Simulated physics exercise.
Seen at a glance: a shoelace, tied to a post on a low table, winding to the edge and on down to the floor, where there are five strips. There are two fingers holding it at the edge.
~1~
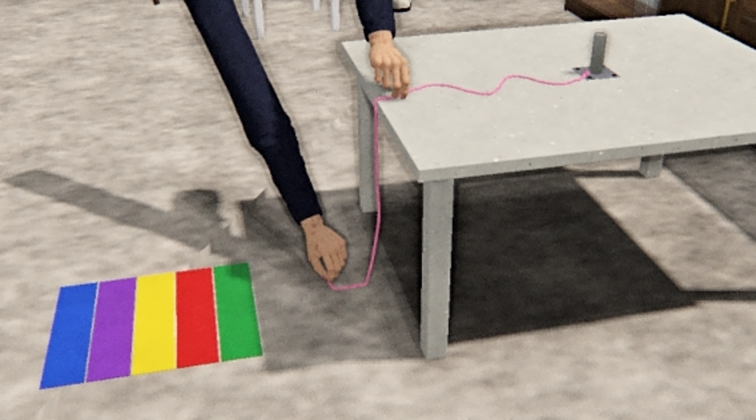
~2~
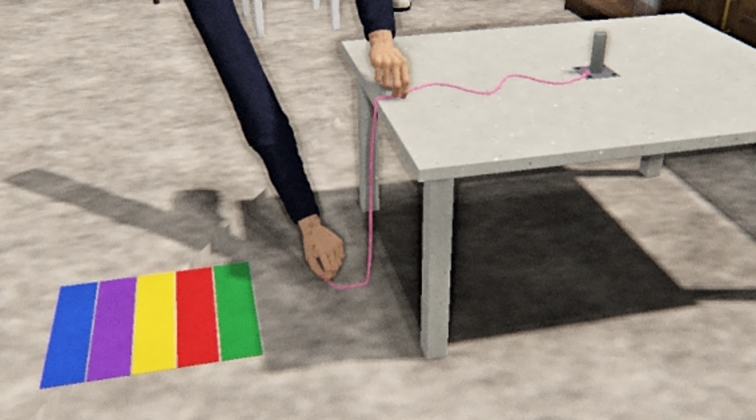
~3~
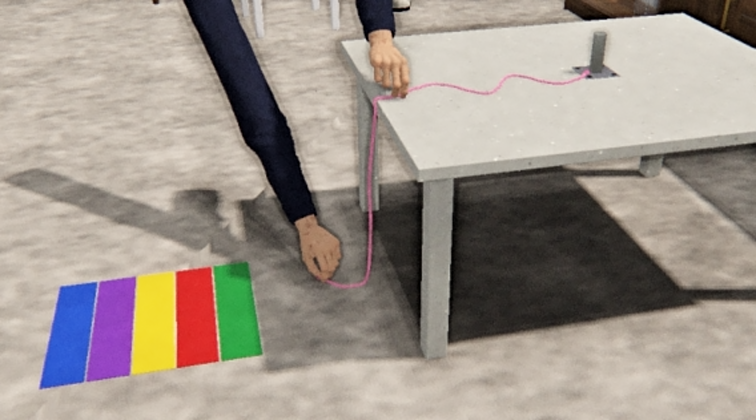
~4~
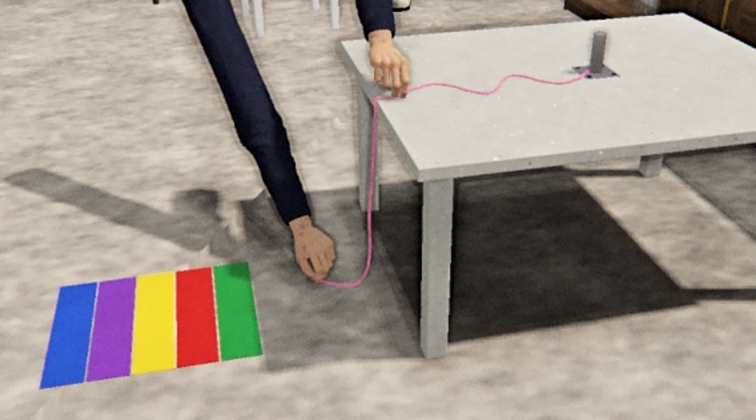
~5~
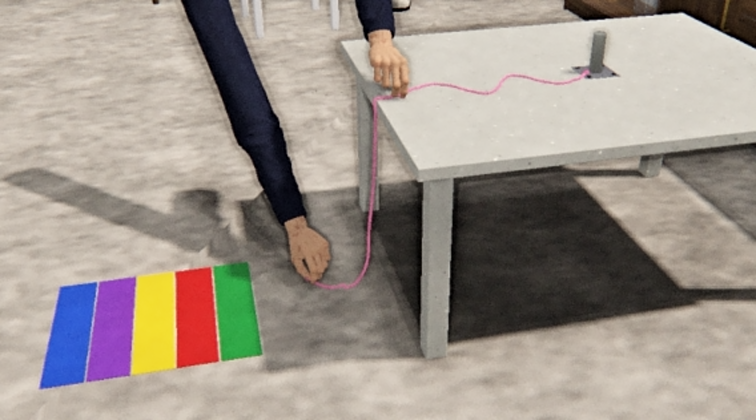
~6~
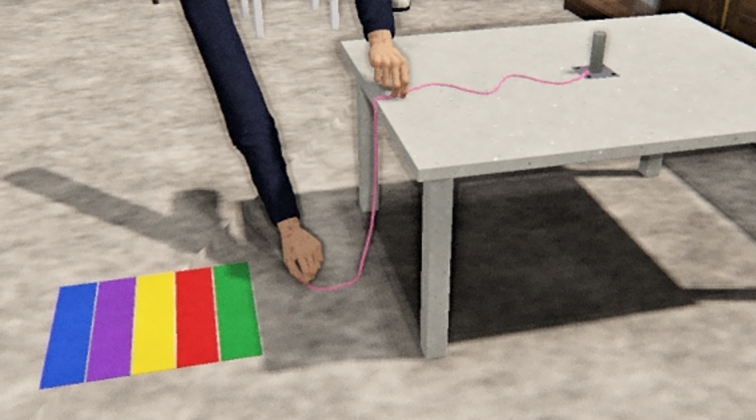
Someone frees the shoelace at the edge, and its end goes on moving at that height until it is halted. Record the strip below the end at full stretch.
Below the end: Purple.
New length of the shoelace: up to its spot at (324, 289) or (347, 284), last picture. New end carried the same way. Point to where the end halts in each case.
Try one: (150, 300); try two: (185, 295).
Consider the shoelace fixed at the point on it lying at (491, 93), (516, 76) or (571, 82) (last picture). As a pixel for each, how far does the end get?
Per try (px, approx.): (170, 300), (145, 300), (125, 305).
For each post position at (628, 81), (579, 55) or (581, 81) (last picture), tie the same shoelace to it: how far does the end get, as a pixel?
First close to (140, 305), next close to (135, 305), last close to (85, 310).
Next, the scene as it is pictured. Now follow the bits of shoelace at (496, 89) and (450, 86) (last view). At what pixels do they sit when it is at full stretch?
First near (455, 88), second near (399, 95).
A little later, end near (188, 297); over red.
Next, end near (142, 303); over yellow.
When it is tight, end near (115, 307); over purple. The purple one.
